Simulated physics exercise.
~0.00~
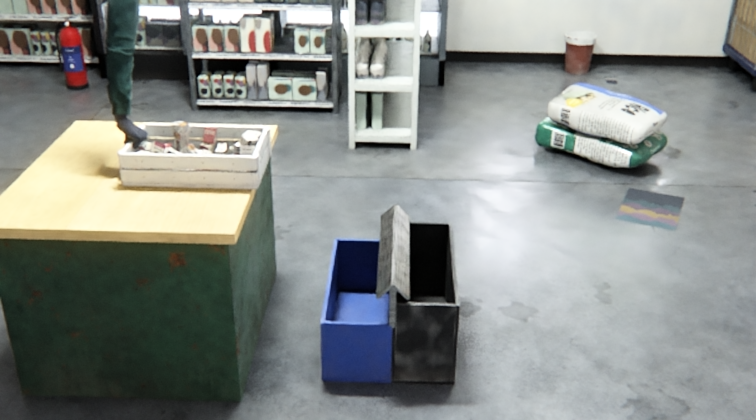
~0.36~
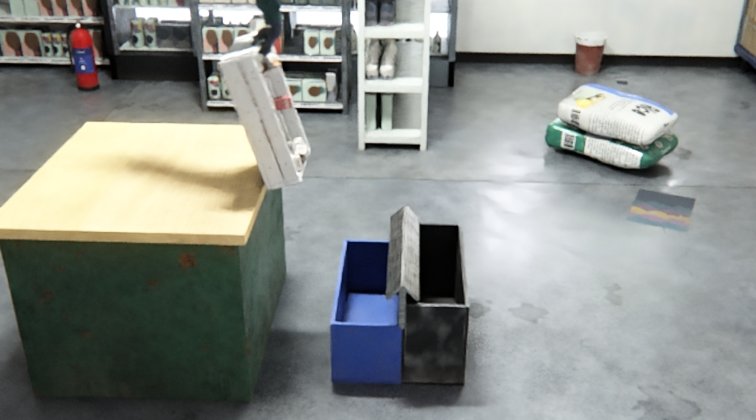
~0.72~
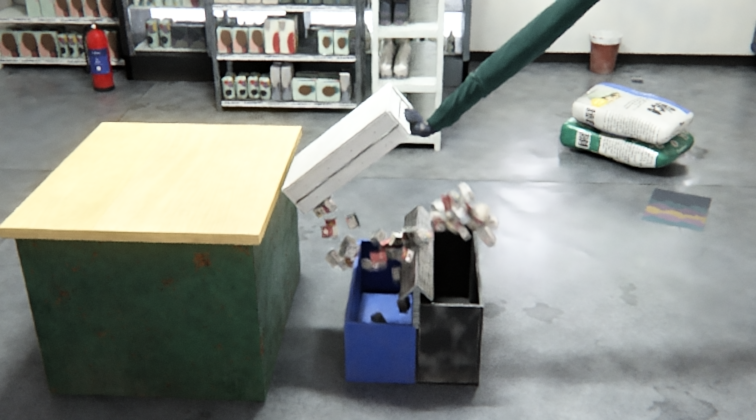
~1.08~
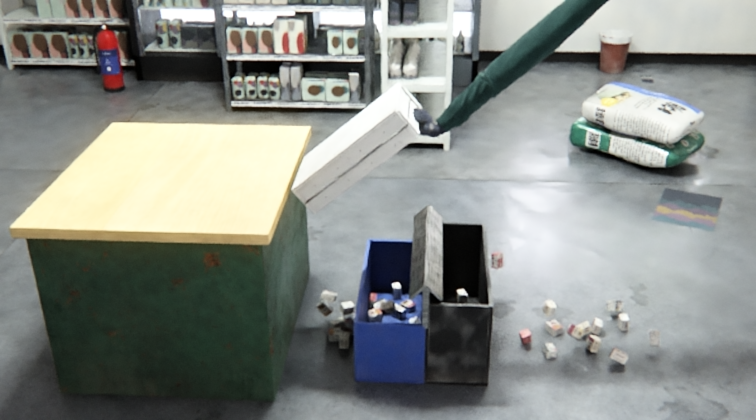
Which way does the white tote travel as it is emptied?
The white tote moves to the right, past the edge of the bench.
